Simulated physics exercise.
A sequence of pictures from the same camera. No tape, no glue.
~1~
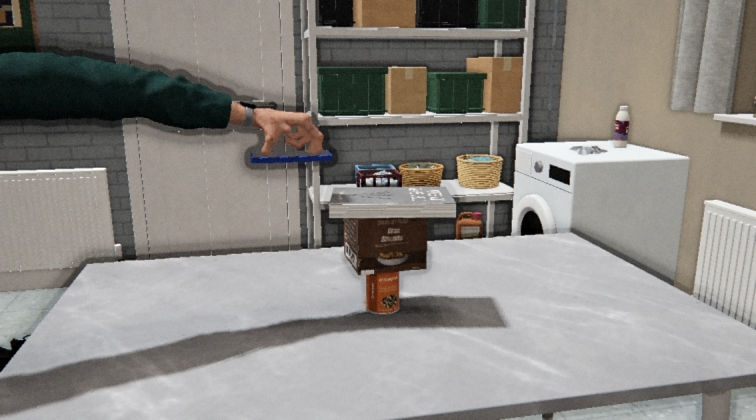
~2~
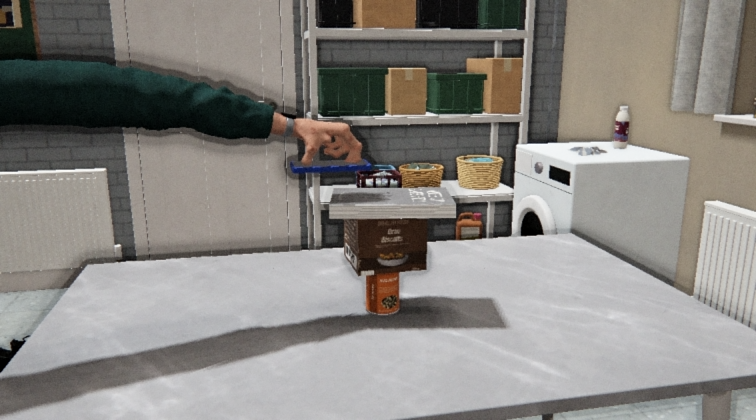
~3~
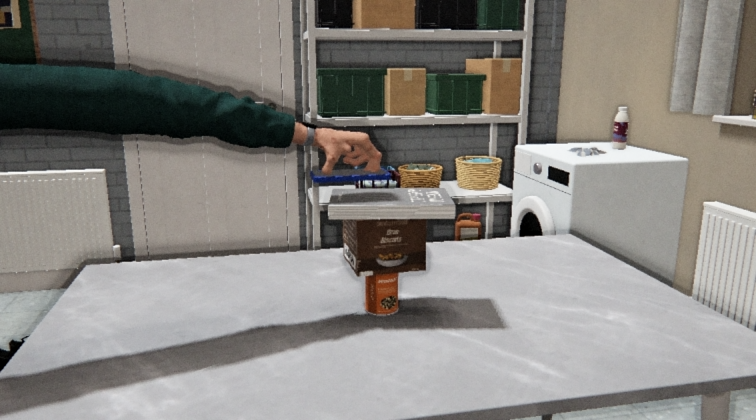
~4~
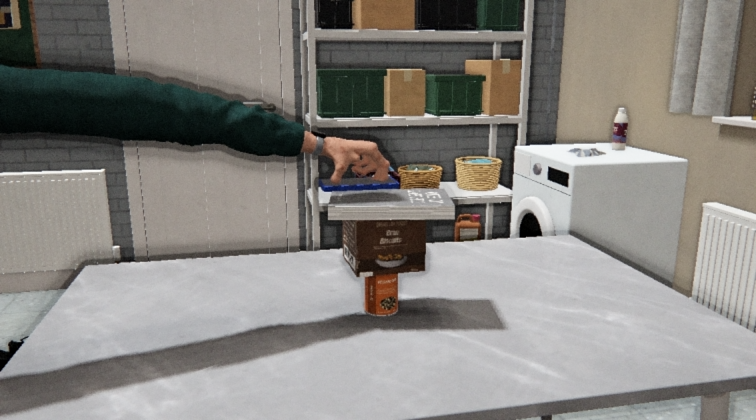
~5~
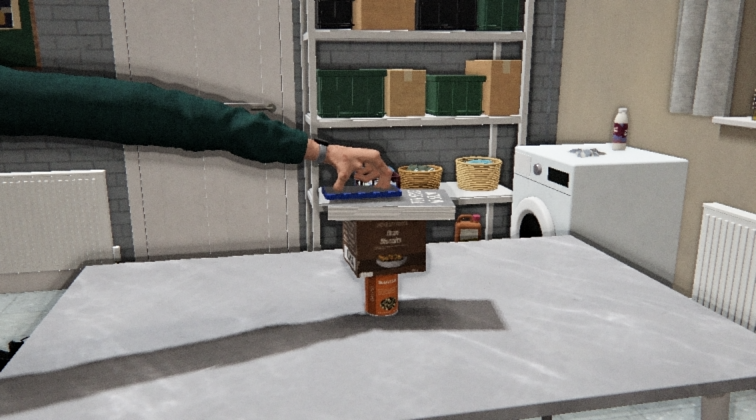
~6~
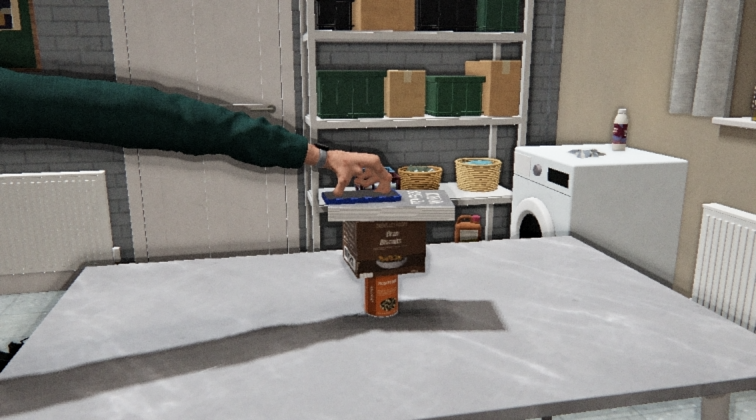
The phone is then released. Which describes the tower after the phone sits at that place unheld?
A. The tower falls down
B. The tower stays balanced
B, the tower stays balanced.
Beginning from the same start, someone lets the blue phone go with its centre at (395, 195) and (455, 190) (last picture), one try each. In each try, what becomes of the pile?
The first try leaves the pile standing, the second leaves it knocked down.
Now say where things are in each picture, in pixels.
The first picture shows still above its spot; blue phone (291, 156); brown box (384, 235).
The second picture shows still above its spot; blue phone (330, 166); grey book (391, 202).
The third picture shows still above its spot; blue phone (350, 175); orange tin (382, 287).
The fourth picture shows still above its spot; blue phone (358, 184); brown box (383, 237).
The fifth picture shows still above its spot; blue phone (361, 192); grey book (390, 204).
The sixth picture shows set down, still held; blue phone (361, 196); orange tin (381, 289).
Then, 0.50 s after the last picture, nothing has stirred.
Then, 1.50 s after the last picture, blue phone resting near (361, 197).
At rest, all 4 in place. Seen from the same camera at the end, blue phone near (361, 197). The pile keeps its balance.
